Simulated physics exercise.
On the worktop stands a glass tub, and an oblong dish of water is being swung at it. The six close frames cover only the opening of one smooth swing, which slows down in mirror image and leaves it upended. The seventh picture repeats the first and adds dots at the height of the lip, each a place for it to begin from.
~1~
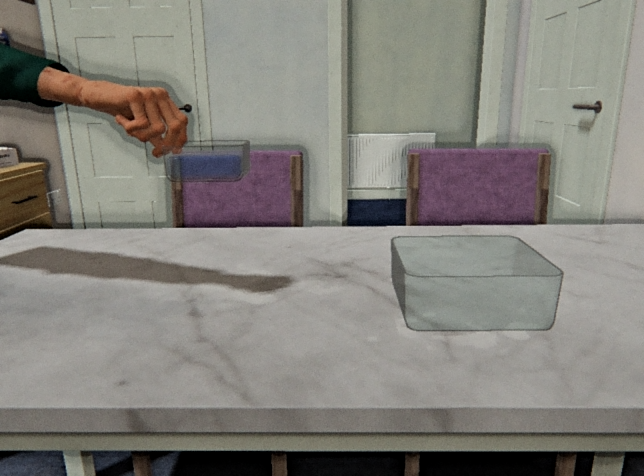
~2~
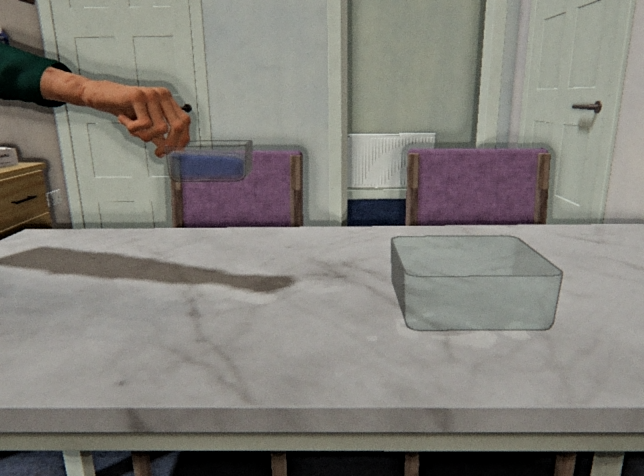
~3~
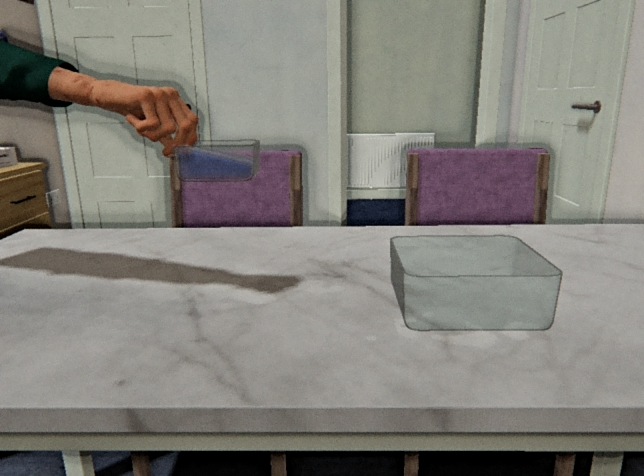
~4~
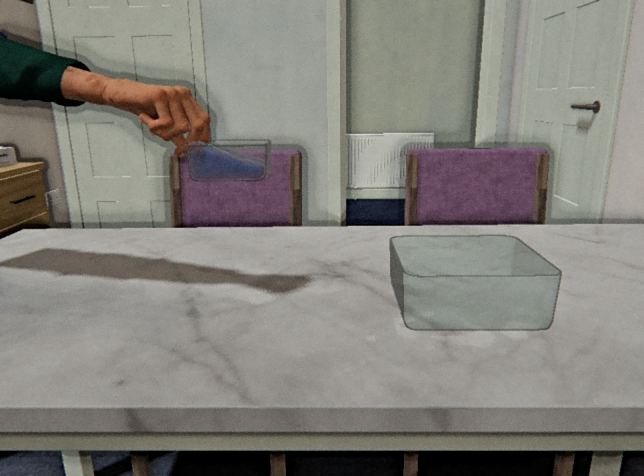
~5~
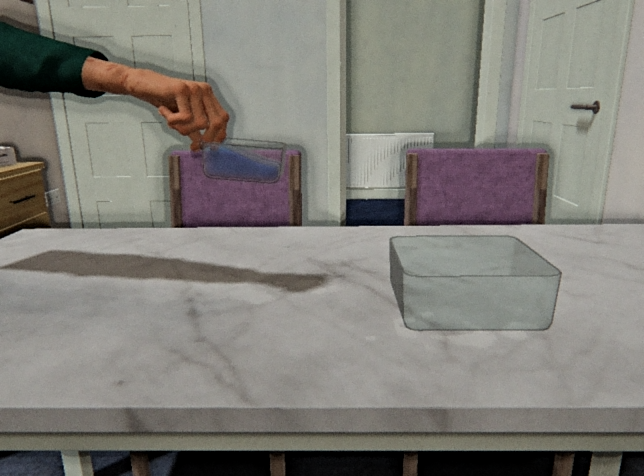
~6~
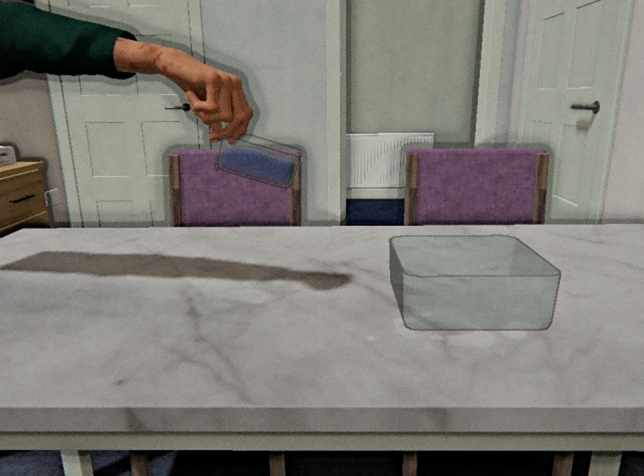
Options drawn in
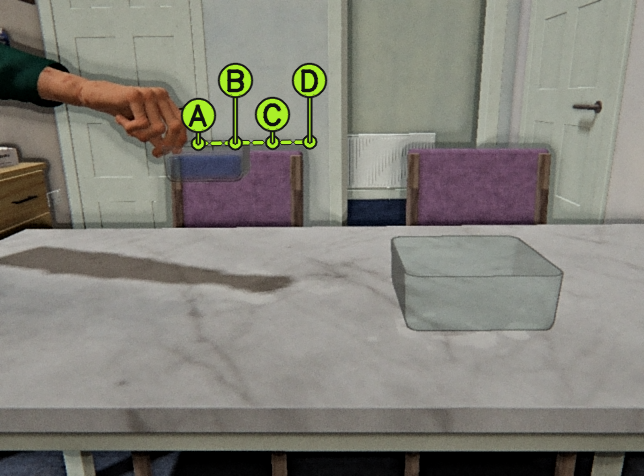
A hand in a dark green sleeve reaches in from the left, holding a small clear oblong dish of blue liquid above a pale marble table, seen from the front by a still camera. An empty-looking clear glass tub stands at right, with two purple chairs and pale doors behind. The hand moves slowly rightward, the liquid sloshes, and the dish tilts down to the right.
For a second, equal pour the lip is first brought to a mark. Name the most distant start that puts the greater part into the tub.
I would pick spot C.
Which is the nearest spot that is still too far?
Here it is spot B.
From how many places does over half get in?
Two.
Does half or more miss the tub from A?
Yes.
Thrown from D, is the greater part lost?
No, not at all.
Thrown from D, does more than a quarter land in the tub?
Yes, it does.
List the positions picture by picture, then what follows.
In the first frame, upright, lip at (244, 142); tub from (404, 328) to (552, 327); nothing has left yet.
In the second frame, upright, lip at (247, 142); nothing has left yet.
In the third frame, upright, lip at (254, 142); nothing has left yet.
In the fourth frame, upright, lip at (266, 142); water is over the rim, down to (195, 142).
In the fifth frame, tipped about 5°, lip at (283, 145); nothing has left yet.
In the sixth frame, tipped about 17°, lip at (301, 152); nothing has left yet.
On the marked copy, A at (198, 143); B at (235, 142); C at (272, 142); D at (309, 142).
If A is chosen, about 0 % lands in the tub, 100 % falls short.
If B is chosen, about 18 % lands in the tub, 80 % falls short.
If C is chosen, about 65 % lands in the tub, 27 % falls short and 7 % goes beside or beyond.
If D is chosen, about 77 % lands in the tub, 13 % falls short and 10 % goes beside or beyond.
